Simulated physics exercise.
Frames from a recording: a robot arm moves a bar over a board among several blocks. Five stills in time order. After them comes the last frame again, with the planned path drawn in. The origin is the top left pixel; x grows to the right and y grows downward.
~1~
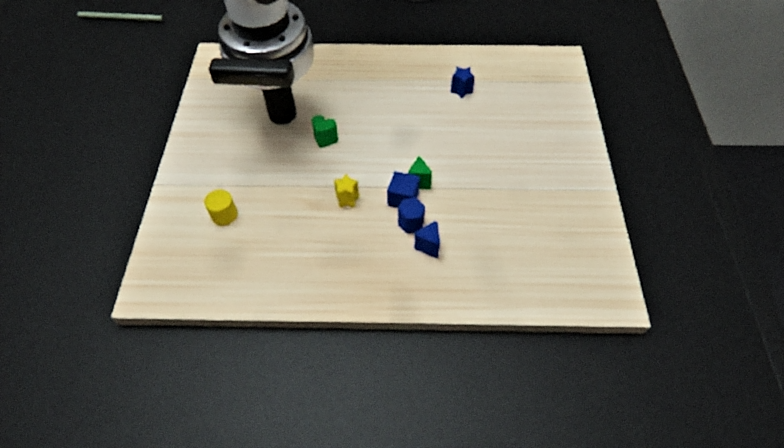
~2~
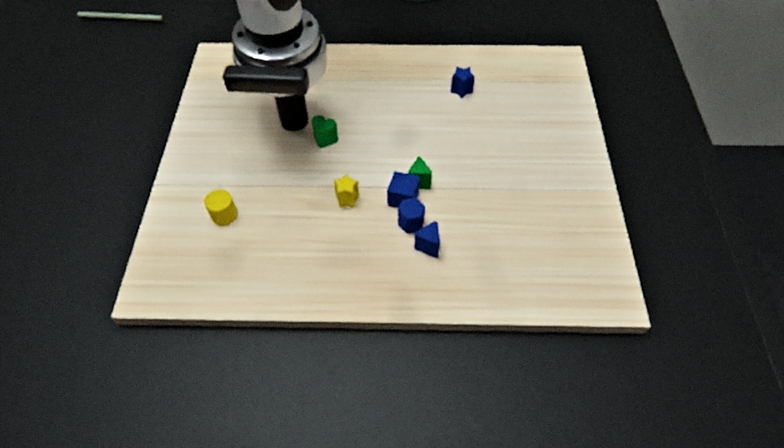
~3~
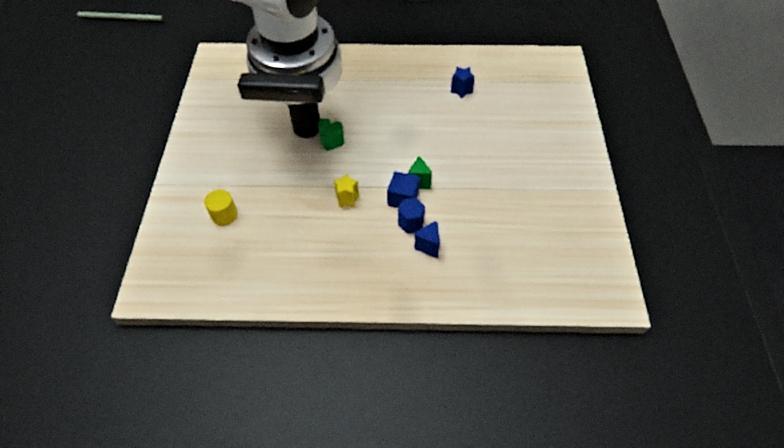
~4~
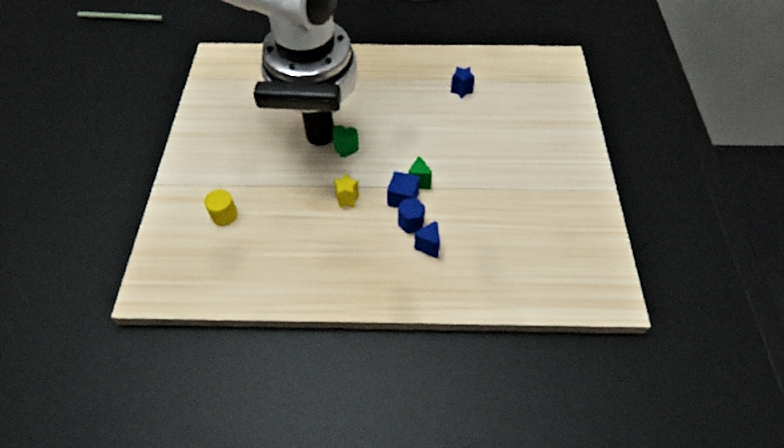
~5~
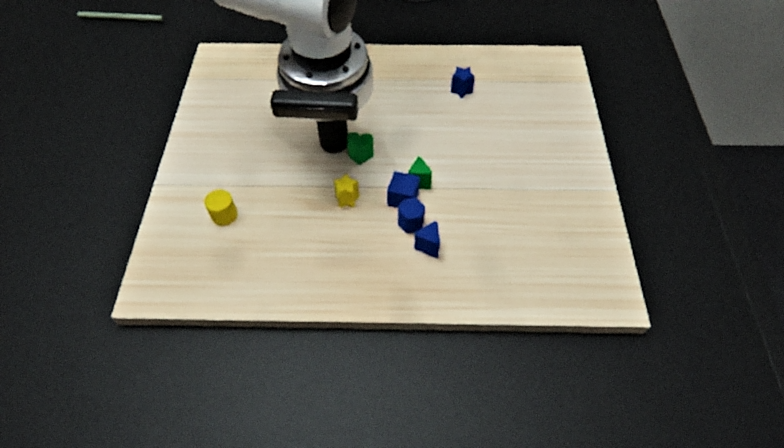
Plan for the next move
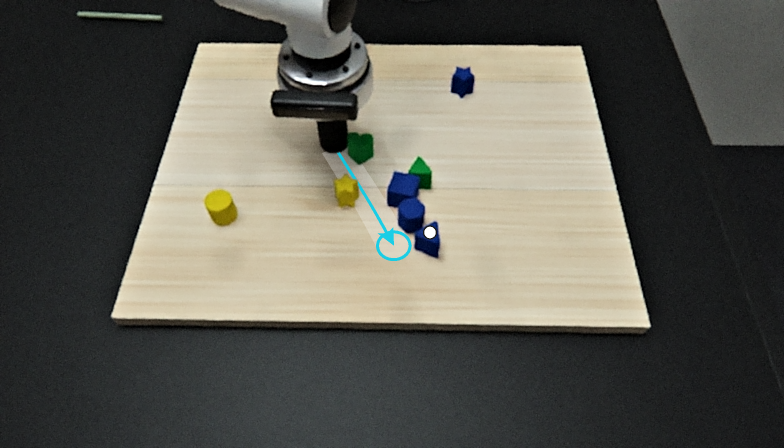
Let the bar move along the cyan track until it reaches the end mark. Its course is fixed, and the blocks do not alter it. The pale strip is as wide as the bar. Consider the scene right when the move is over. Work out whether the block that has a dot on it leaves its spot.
Not moved.
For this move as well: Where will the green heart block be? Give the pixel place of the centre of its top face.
The top centre is at (376, 149).
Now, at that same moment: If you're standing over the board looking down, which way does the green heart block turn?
Viewed from overhead, the green heart block winds up turned anticlockwise.
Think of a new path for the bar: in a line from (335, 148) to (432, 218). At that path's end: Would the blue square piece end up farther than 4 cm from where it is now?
It seems so.
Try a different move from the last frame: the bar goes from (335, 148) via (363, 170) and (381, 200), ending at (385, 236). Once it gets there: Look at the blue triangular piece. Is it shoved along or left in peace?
It is not moved.
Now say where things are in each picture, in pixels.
Lower end of the bar (283, 115), tops of blocks, yellow star-shaped block (346, 183), green heart block (323, 123), blue six-sided block (412, 208), blue triangular piece (430, 232), in the first picture.
Bar (295, 121), blocks as before, in the second picture.
Bar (307, 128), green heart block (329, 126), in the third picture.
Bar (321, 135), green heart block (344, 132), in the fourth picture.
Bar (335, 143), yellow star-shaped block (346, 183), green heart block (359, 139), blue six-sided block (412, 208), blue triangular piece (430, 232), in the fifth picture.
The drawn path runs in a line from (335, 148) to (394, 246); the dot is on the blue triangular piece.
The first path, step by step. One third of the way, bar (354, 173); green heart block (376, 149), turned 95° anticlockwise.
Two thirds of the way, bar (374, 205); yellow star-shaped block (348, 201), turned 105° clockwise; green heart block (376, 149), turned 95° anticlockwise.
At the end, bar (394, 241); yellow star-shaped block (348, 202), turned 105° clockwise; green heart block (376, 149), turned 95° anticlockwise; blue six-sided block (416, 212), turned 35° anticlockwise; blue triangular piece not moved.
